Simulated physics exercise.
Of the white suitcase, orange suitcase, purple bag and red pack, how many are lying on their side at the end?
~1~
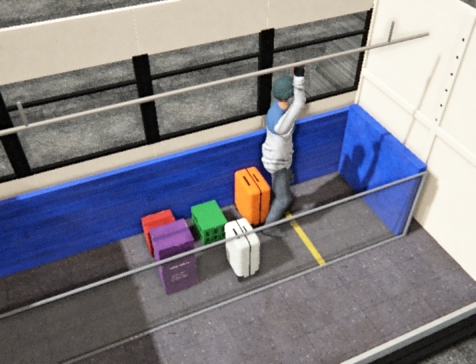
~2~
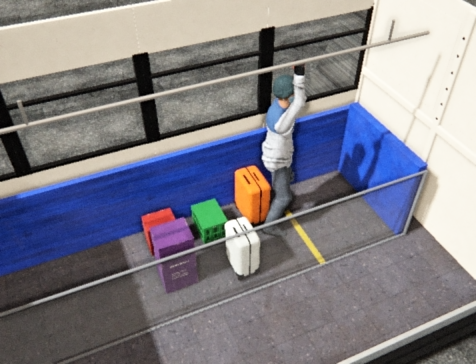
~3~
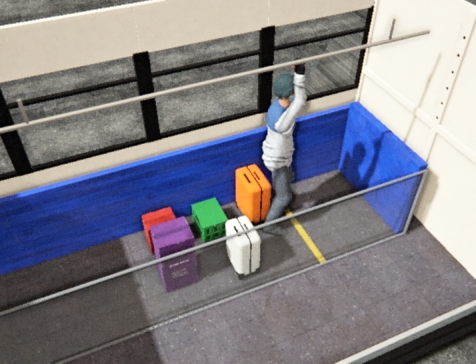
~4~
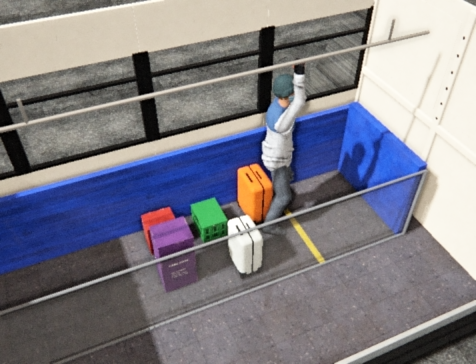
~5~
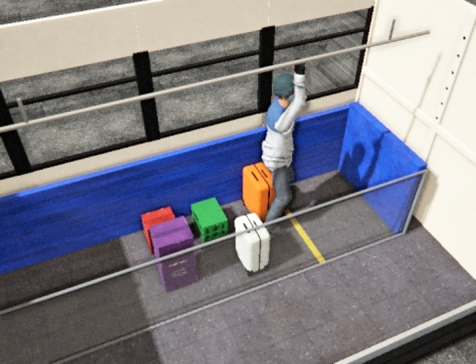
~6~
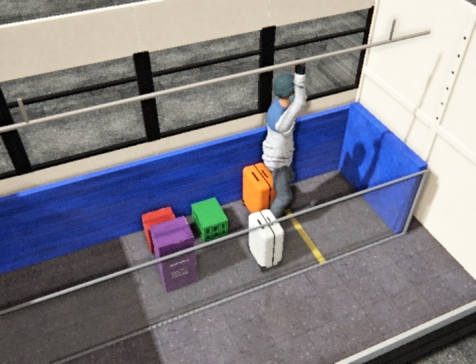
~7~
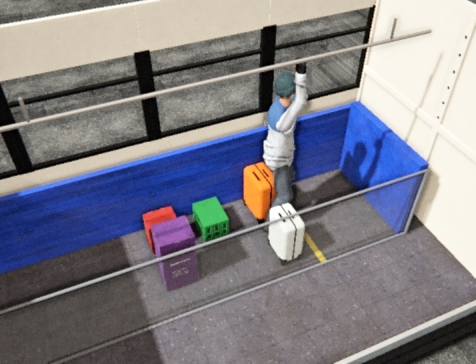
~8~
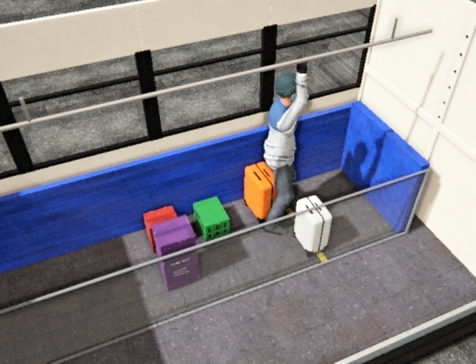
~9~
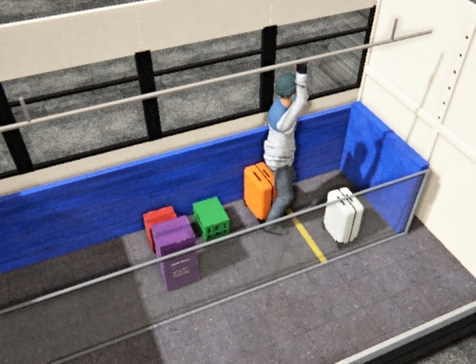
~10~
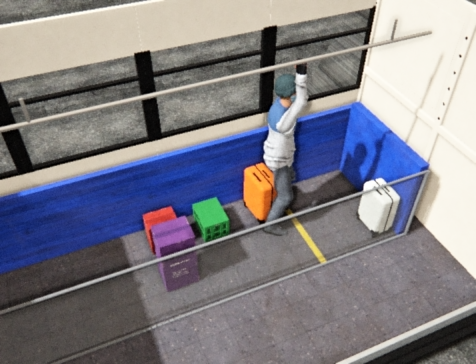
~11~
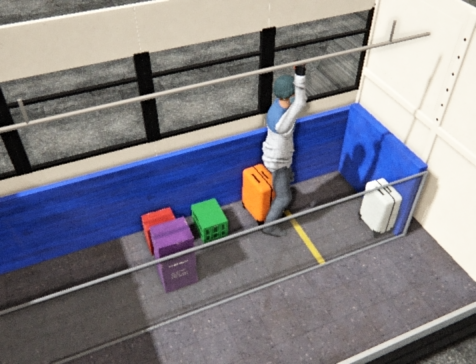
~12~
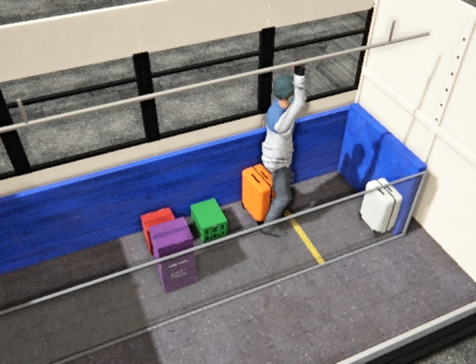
None of them are lying on their side, as all four are still upright at the end.
